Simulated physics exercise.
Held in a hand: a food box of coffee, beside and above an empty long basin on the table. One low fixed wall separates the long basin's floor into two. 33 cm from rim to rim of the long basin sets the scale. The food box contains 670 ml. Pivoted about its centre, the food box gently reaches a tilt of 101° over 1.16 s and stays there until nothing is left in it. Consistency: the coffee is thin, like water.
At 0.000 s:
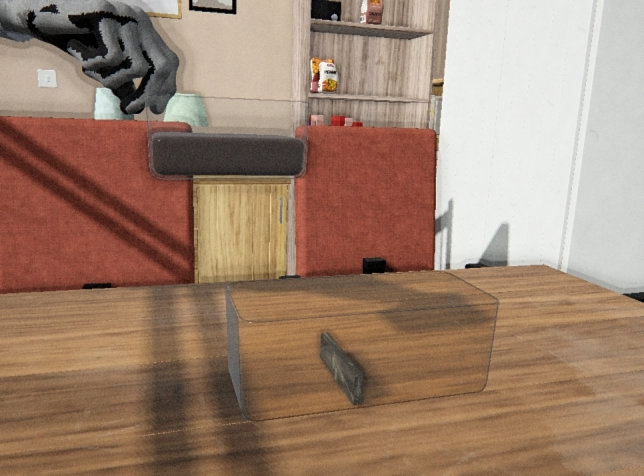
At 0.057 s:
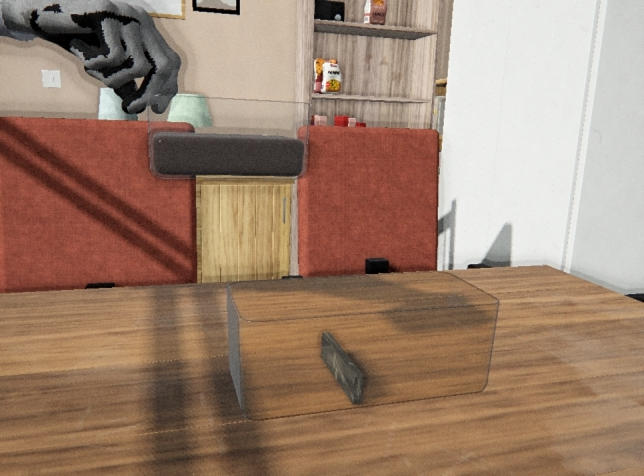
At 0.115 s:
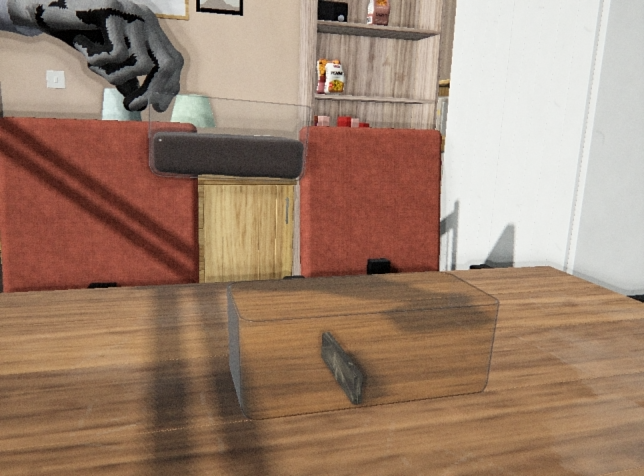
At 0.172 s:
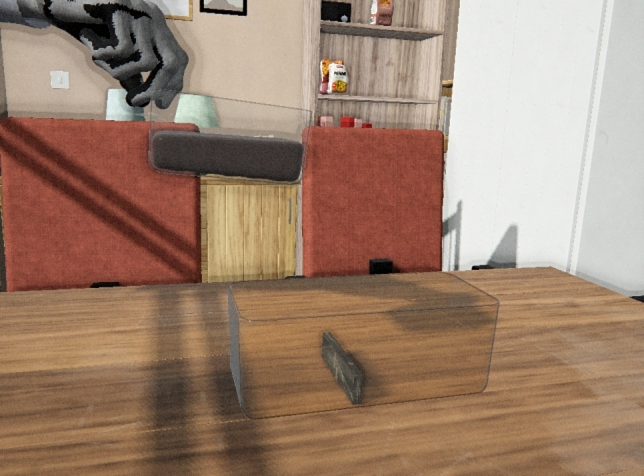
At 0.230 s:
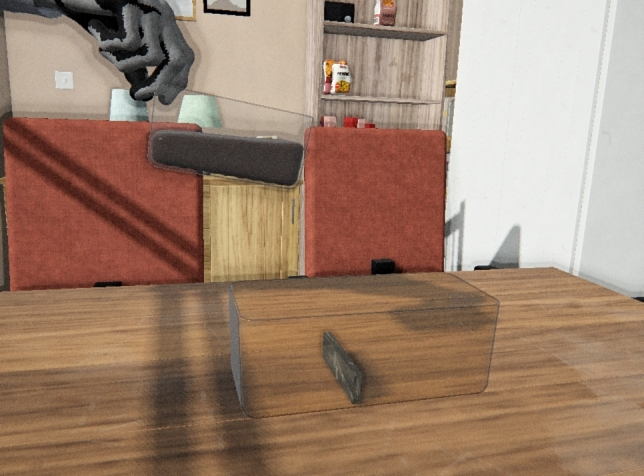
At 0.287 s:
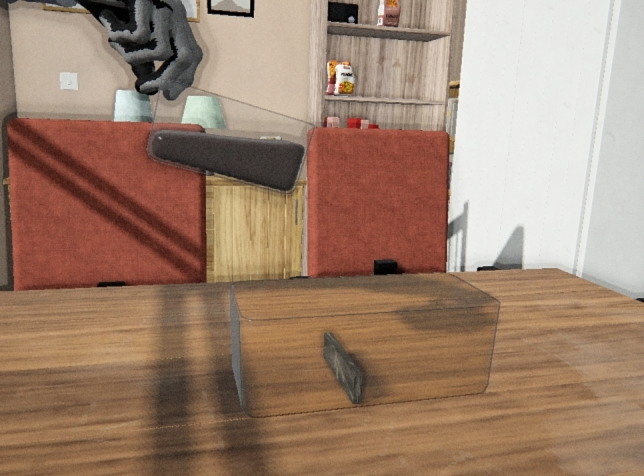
In a room with red seats, a grey hand hovers as a dark-filled clear box gradually tilts rightward above a wooden table.
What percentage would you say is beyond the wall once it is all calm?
I would put it at about 45 per cent.
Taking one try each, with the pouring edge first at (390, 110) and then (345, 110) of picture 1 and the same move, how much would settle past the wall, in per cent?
It comes to 95 per cent, and then 85 per cent.
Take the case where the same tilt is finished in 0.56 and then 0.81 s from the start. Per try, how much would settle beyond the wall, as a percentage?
First 30, then 40 per cent.
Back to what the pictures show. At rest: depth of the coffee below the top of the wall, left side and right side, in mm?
About 18 mm left, about 26 mm right.
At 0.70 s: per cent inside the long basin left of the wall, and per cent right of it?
Left side near 4, right side near 1.
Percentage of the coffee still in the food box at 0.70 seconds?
About 58 per cent.
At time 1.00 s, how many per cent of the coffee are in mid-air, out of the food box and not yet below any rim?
16 per cent or so.
After 0.70 s the tilt is 66° and 59 per cent is still to pour, 4 is left of the wall and 1 right of it.
After 1.00 s the tilt is 96° and 17 per cent is still to pour, 23 is left of the wall and 44 right of it.
After 1.32 s the tilt is 101° and 2 per cent is still to pour, 49 is left of the wall and 45 right of it.
After 1.66 s the tilt is 101° and 0 per cent is still to pour, 54 is left of the wall and 45 right of it.
In the end 54 per cent lies left of the wall, 45 right of it and 1 outside.
